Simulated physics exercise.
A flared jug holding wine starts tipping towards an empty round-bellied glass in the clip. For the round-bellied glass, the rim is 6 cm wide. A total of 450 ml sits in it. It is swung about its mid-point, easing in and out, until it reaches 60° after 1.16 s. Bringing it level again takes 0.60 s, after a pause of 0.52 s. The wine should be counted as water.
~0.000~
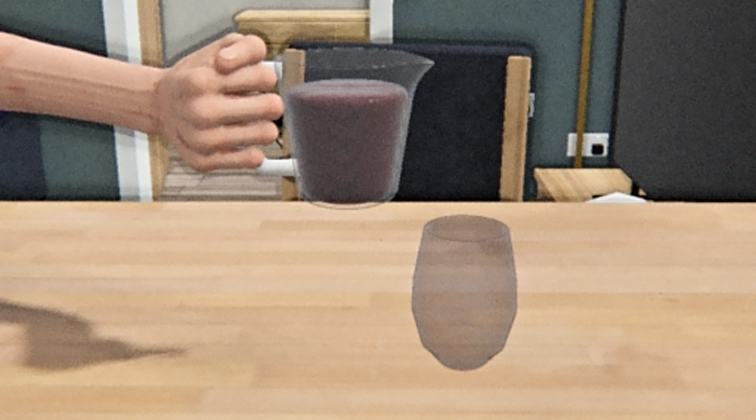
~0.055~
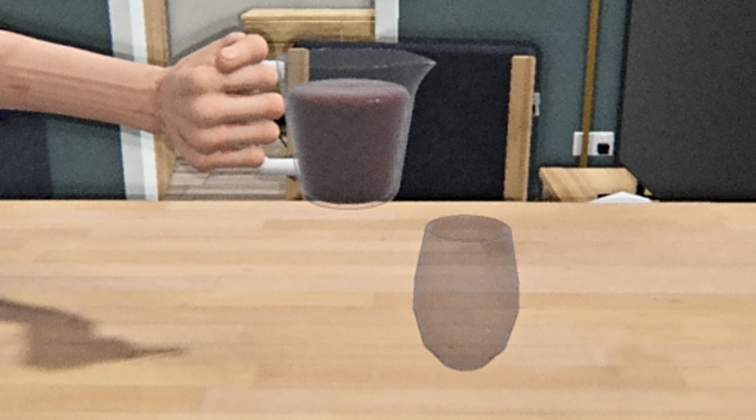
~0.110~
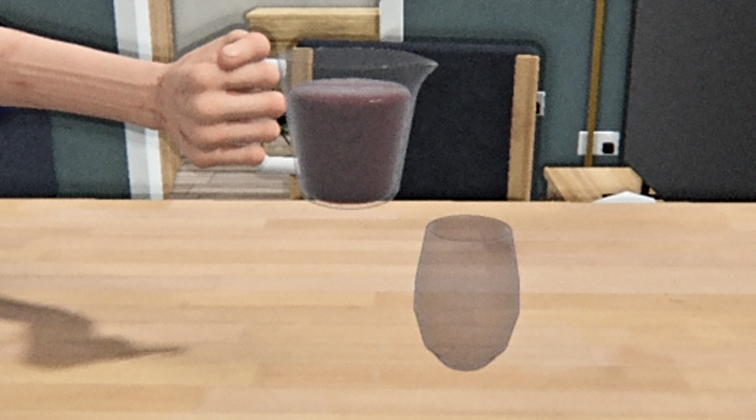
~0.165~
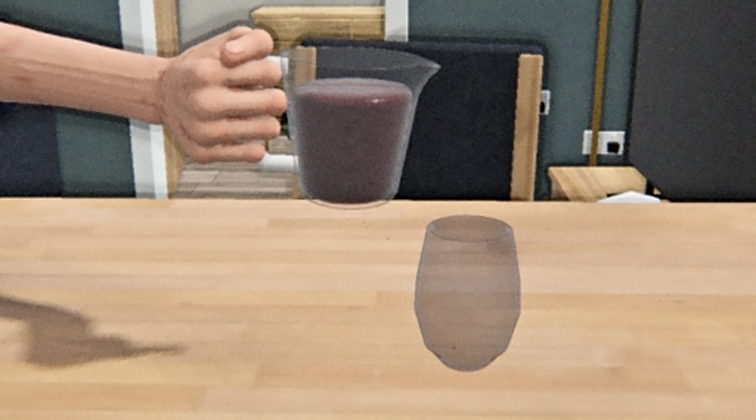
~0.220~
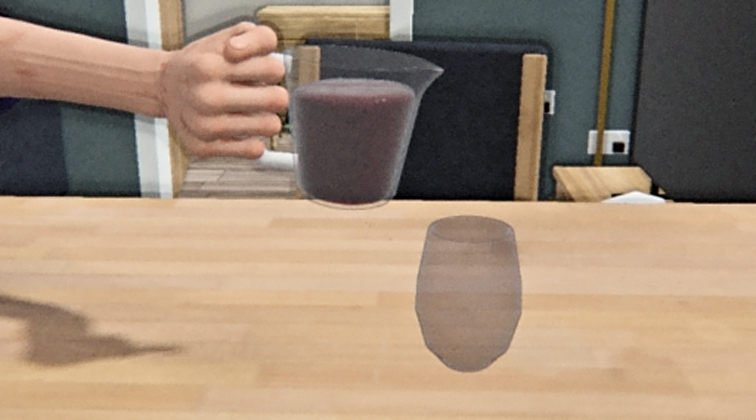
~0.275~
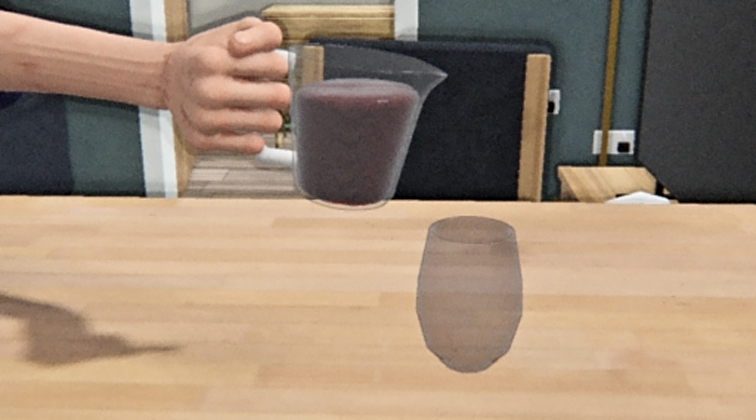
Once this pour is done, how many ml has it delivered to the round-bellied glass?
It has delivered about 260 millilitres.
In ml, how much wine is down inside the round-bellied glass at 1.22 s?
Roughly 140 ml.
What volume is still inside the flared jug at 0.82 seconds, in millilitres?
Roughly 400 ml is still in there.
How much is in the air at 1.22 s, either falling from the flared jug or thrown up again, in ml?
40 ml, more or less.
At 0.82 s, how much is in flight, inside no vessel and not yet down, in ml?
About 35 ml.
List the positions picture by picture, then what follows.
In the first frame, tilt 0°; pouring edge (433, 61); surface from (301, 89) to (394, 88); the round-bellied glass's rim runs from (426, 231) to (506, 231).
In the second frame, tilt 0°; pouring edge (435, 61); surface from (303, 88) to (395, 88).
In the third frame, tilt 1°; pouring edge (437, 62); surface from (305, 87) to (396, 88).
In the fourth frame, tilt 3°; pouring edge (440, 65); surface from (305, 87) to (398, 88).
In the fifth frame, tilt 5°; pouring edge (443, 69); surface from (309, 87) to (402, 89).
In the sixth frame, tilt 8°; pouring edge (447, 74); surface from (310, 87) to (404, 90).
By 0.82 s the tilt is 48° and the round-bellied glass has 15 ml, the flared jug 400 ml, and 0 ml is on the table top.
By 1.22 s the tilt is 60° and the round-bellied glass has 140 ml, the flared jug 255 ml, and 20 ml is on the table top.
By 1.64 s the tilt is 60° and the round-bellied glass has 235 ml, the flared jug 185 ml, and 25 ml is on the table top.
By 2.10 s the tilt is 12° and the round-bellied glass has 260 ml, the flared jug 170 ml, and 25 ml is on the table top.
At rest the round-bellied glass has 260 ml, the flared jug 170 ml, and 25 ml is on the table top.
